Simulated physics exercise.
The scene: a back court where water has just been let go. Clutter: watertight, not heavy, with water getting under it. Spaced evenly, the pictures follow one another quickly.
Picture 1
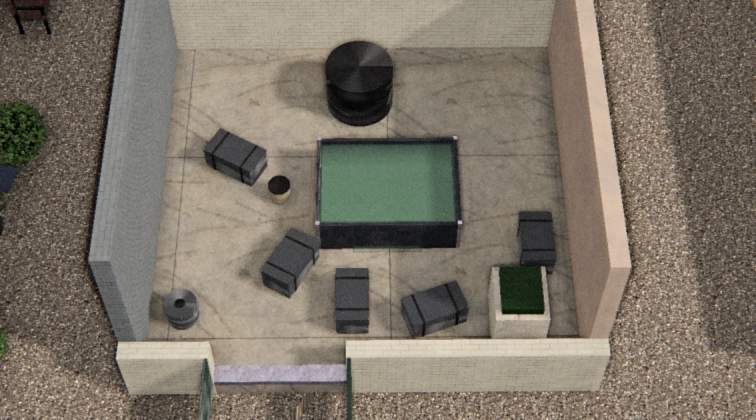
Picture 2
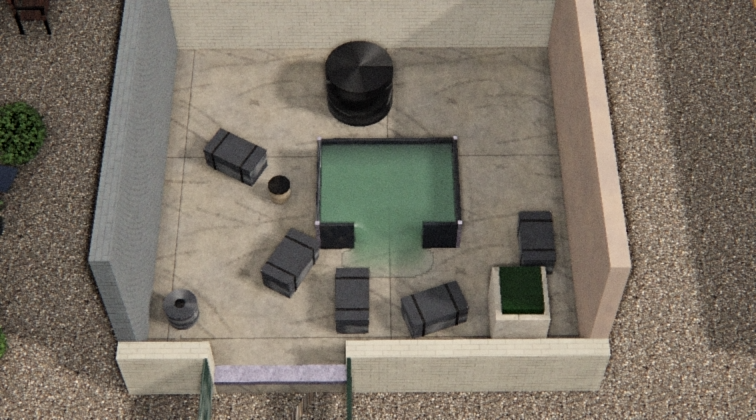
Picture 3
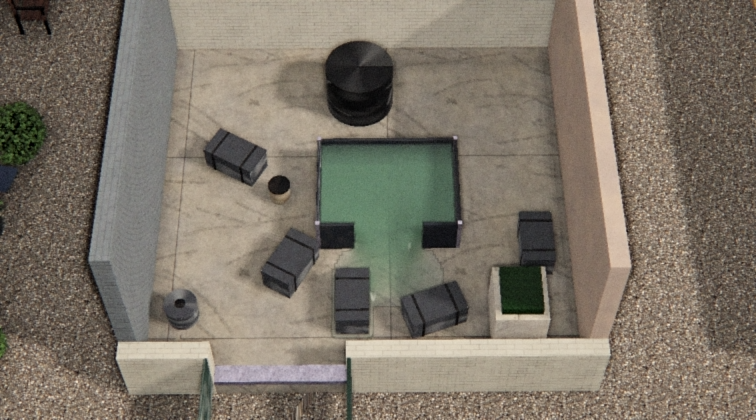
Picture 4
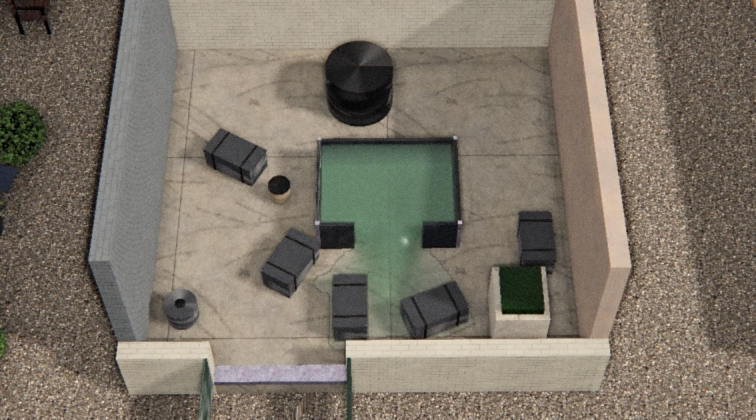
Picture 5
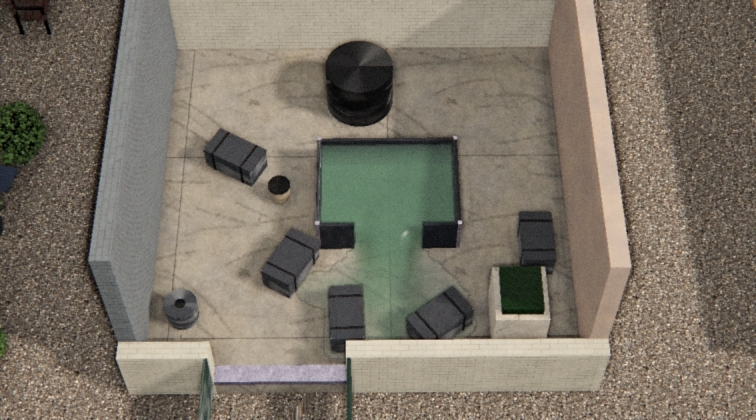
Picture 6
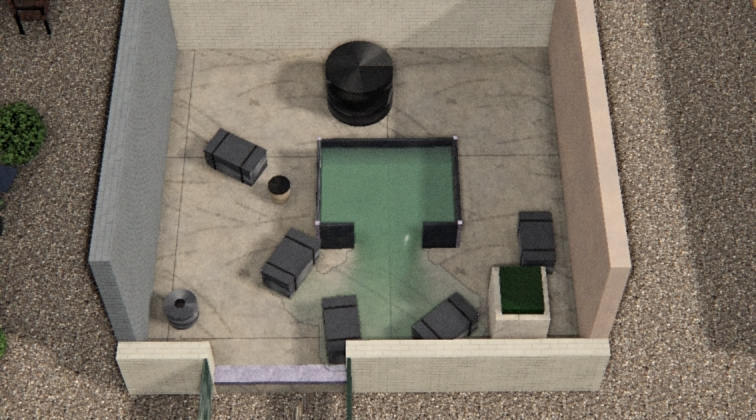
Green water spilling from the opened front of a dark-framed square pool, spreading across paving and nudging two dark trunks toward the front wall.
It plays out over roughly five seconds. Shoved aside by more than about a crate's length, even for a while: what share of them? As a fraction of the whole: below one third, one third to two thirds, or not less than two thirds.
The portion moved well away stays in the middle third.
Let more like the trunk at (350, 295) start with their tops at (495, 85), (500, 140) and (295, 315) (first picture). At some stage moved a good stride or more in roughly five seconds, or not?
Going by the order given: Stays in place, stays in place, travels that far.
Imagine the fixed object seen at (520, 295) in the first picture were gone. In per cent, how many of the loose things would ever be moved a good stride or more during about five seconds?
Roughly 60 per cent.
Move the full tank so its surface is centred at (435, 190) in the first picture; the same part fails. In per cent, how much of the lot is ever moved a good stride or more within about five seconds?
By my reckoning, about 70 per cent.
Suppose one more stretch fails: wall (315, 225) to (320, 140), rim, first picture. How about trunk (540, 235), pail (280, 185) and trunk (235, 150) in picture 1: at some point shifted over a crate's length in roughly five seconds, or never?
As listed: Never so far, shifted that much, that far or more.
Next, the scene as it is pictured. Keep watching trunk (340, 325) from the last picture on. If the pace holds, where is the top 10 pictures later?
Estimated position: Roughly (229, 358).
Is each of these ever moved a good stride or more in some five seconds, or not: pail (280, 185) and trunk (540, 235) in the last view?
Never got far, then went a long way.
A moment on, 1 of 7 are well off their spots; 1 afloat.
Next, 1 of 7 are well off their spots; 1 afloat.
Later, 1 of 7 are well off their spots; 3 afloat.
In the end, 4 of 7 are well off their spots, and 4 have been at some point; 4 afloat.
